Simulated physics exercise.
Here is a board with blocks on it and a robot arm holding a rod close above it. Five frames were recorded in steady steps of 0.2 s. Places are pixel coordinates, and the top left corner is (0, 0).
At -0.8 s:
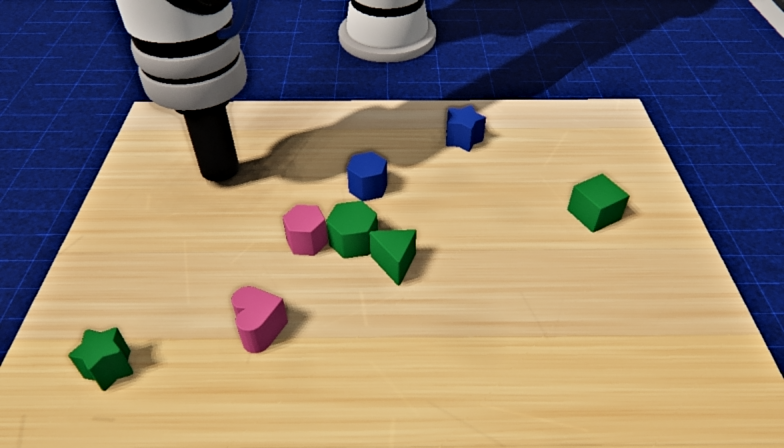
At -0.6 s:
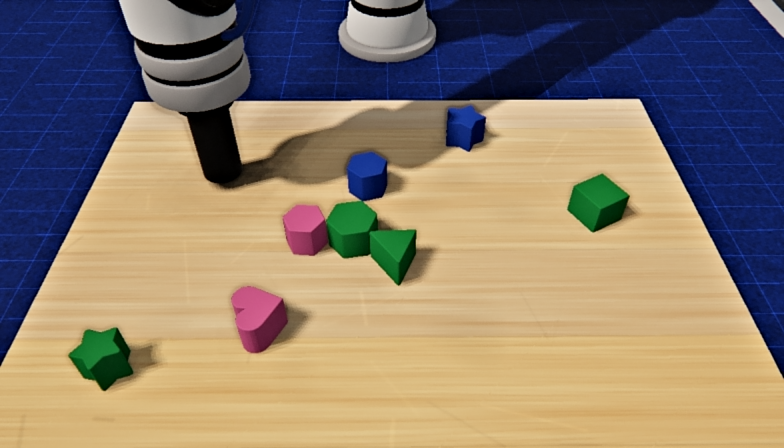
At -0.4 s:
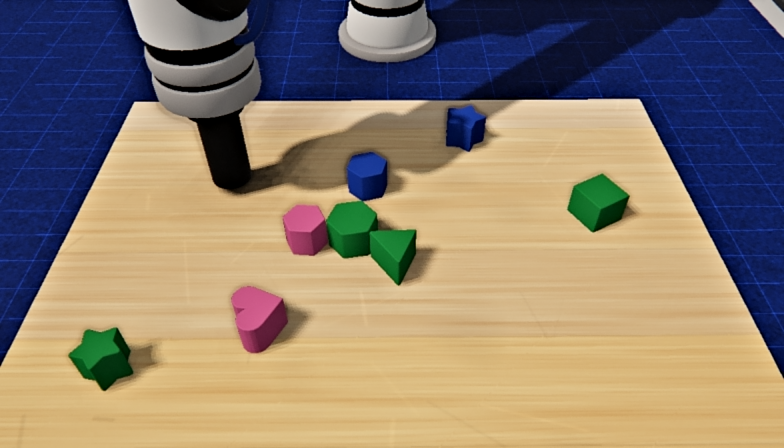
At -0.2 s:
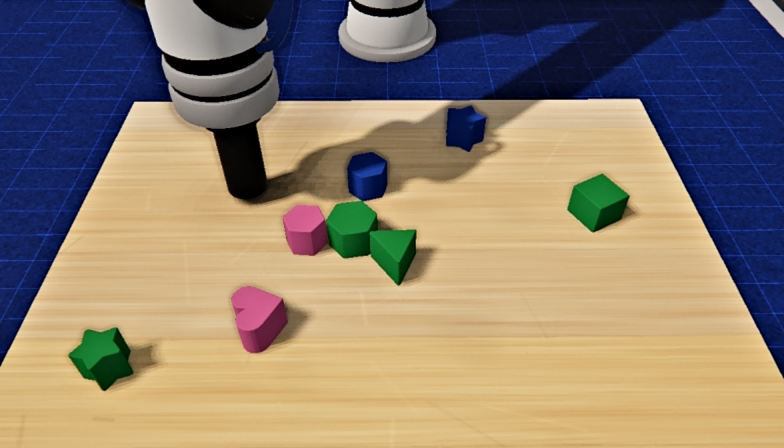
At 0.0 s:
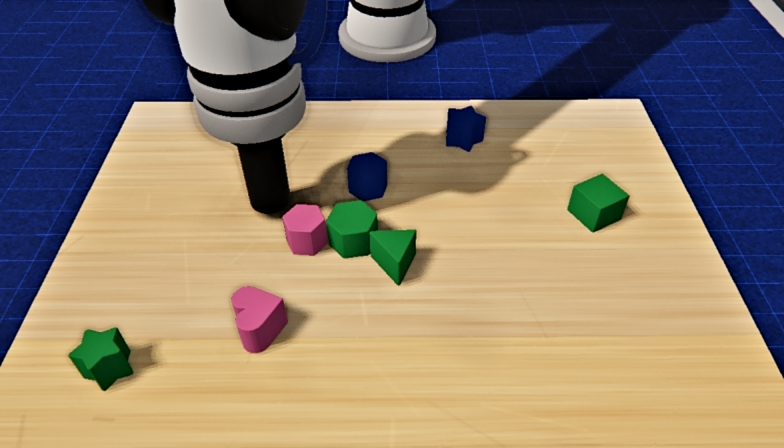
A robot arm moves its black rod slightly right, nearing the pink six-sided block.
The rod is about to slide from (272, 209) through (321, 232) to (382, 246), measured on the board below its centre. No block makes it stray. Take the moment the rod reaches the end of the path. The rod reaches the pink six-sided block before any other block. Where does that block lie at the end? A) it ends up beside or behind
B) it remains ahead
I choose A.
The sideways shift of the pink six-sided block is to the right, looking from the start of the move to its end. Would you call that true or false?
That claim is true.
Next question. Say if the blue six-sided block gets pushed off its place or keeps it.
The answer is that it remains undisturbed.
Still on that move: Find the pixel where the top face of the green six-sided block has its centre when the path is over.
Its top middle will sit at (427, 227).
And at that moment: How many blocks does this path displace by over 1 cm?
It looks like three or more blocks will be pushed more than about 1 cm.
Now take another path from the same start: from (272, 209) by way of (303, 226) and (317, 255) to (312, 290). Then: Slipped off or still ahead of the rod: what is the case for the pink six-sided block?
The pink six-sided block is leading.
The first path, step by step. One third of the way, rod (303, 217); pink six-sided block (310, 229), turned 30° clockwise; green six-sided block (355, 218), turned 15° anticlockwise; green triangular piece (399, 241).
Two thirds of the way, rod (340, 230); pink six-sided block (323, 243), turned 75° clockwise; green six-sided block (383, 223), turned 50° anticlockwise; green triangular piece (415, 246), turned 50° clockwise.
At the end, rod (382, 238); pink six-sided block (323, 243), turned 75° clockwise; green six-sided block (427, 227), turned 65° anticlockwise; blue six-sided block not moved; green triangular piece (443, 253), turned 110° clockwise.
